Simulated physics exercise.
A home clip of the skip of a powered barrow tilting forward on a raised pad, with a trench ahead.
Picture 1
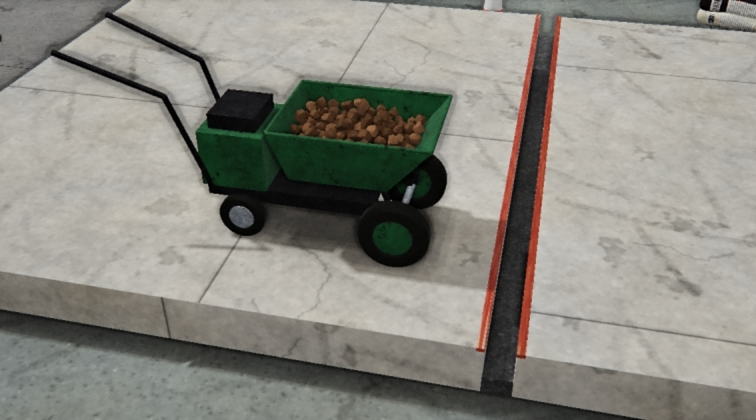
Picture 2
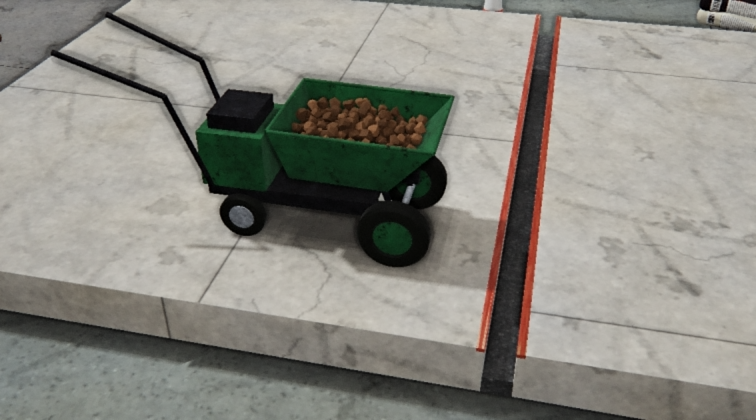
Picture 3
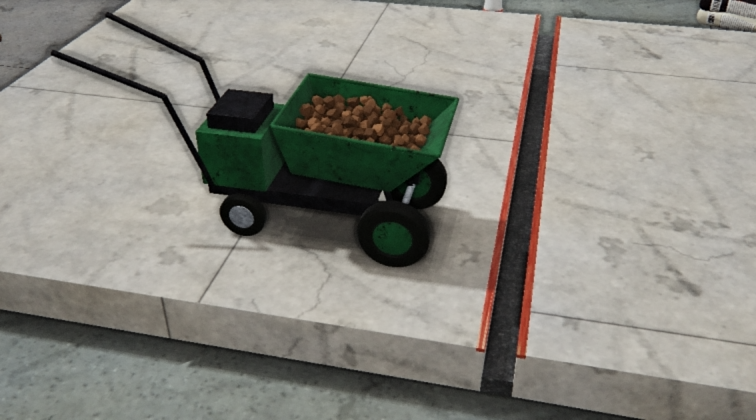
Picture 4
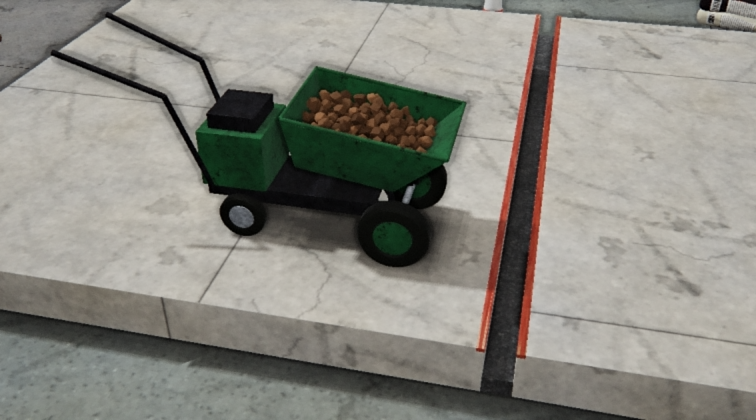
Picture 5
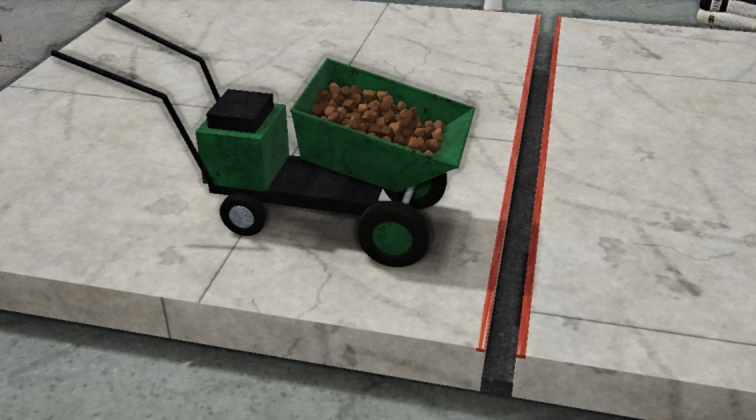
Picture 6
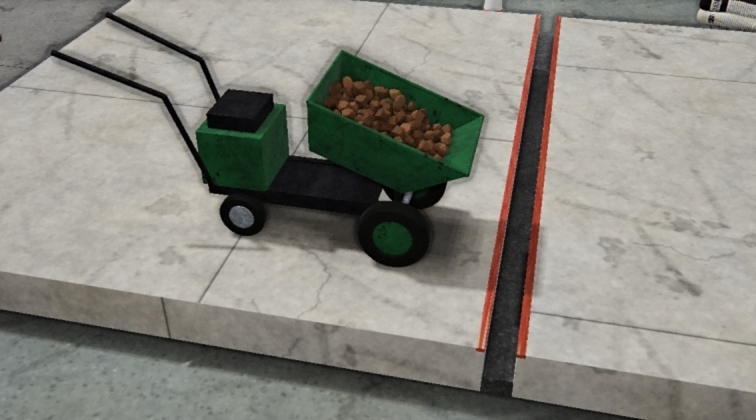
On a pale marble-like slab split by a narrow dark trench, a green powered barrow stood still while its skip, loaded with brown clods, tilted forward gradually, its back end rising toward the right.
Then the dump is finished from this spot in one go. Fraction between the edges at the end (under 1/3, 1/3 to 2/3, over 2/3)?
The trench gets no less than a third and no more than two thirds.
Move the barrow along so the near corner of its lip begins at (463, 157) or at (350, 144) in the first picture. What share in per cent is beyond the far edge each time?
You'd see close to 90 per cent the first time and close to 0 per cent the next.
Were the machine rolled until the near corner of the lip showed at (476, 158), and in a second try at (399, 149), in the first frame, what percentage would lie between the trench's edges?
0 % and 50 %.
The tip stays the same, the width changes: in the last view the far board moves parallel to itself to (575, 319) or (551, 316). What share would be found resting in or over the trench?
Roughly 100 percent first and 80 percent second.
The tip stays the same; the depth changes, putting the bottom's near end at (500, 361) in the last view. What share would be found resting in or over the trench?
Close to 30 per cent.
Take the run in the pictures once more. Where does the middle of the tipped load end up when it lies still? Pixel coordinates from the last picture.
I'd put the middle somewhere around (540, 247).
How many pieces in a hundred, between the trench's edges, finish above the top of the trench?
I'd estimate around 20 %.
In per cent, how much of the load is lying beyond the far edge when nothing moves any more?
Roughly 55 percent.
Soon, skip tipped steeply; all in the skip.
A while on, skip tipped right over; about two thirds in the skip; a small part in or heaped over the trench; about a quarter beyond it; a stray few falling.
Towards the end, skip tipped right over; a stray few in the skip; a stray few short of the trench; about a third in or heaped over the trench; about half beyond it.
Finally, skip tipped right over; a stray few short of the trench; about half in or heaped over the trench; about half beyond it.
